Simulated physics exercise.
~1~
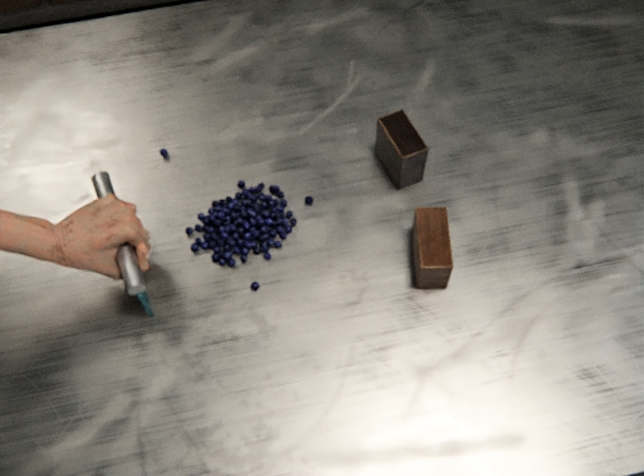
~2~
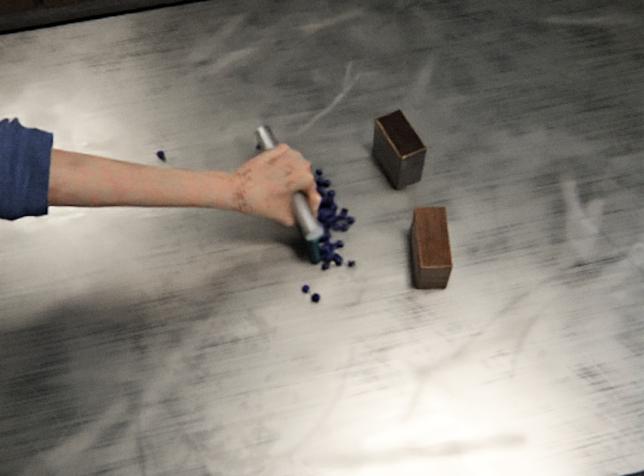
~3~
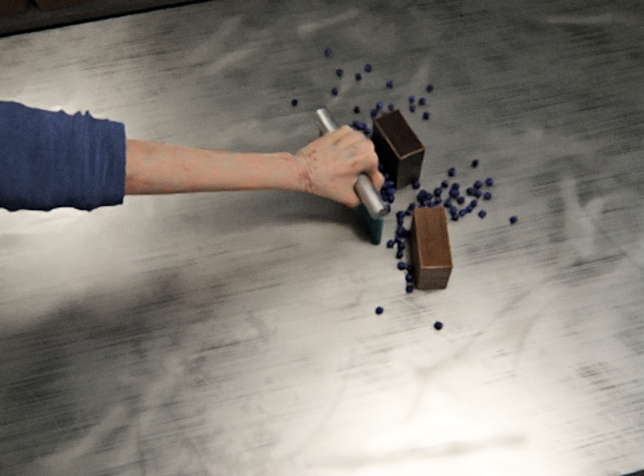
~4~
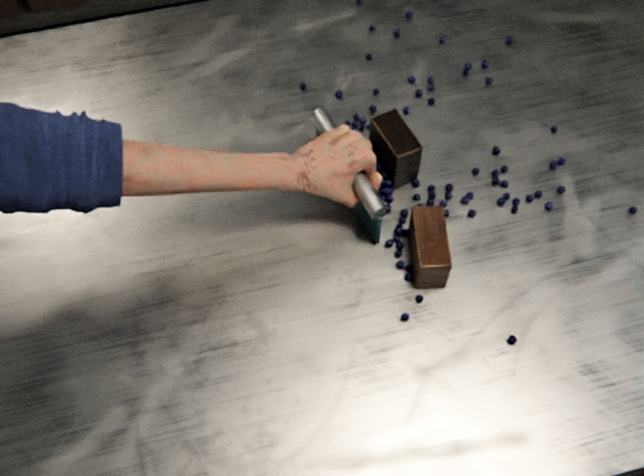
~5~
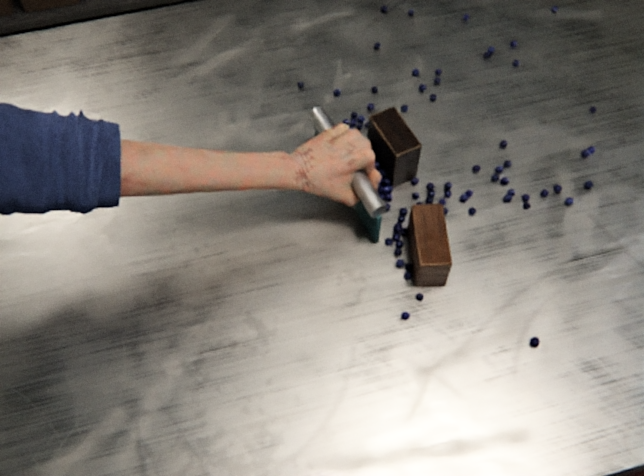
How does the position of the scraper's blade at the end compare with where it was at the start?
At the start the blade is at the left of the table, on the left side of the berry heap. By the end it is well to the right and a little farther up the table, just in front of the two wooden blocks.
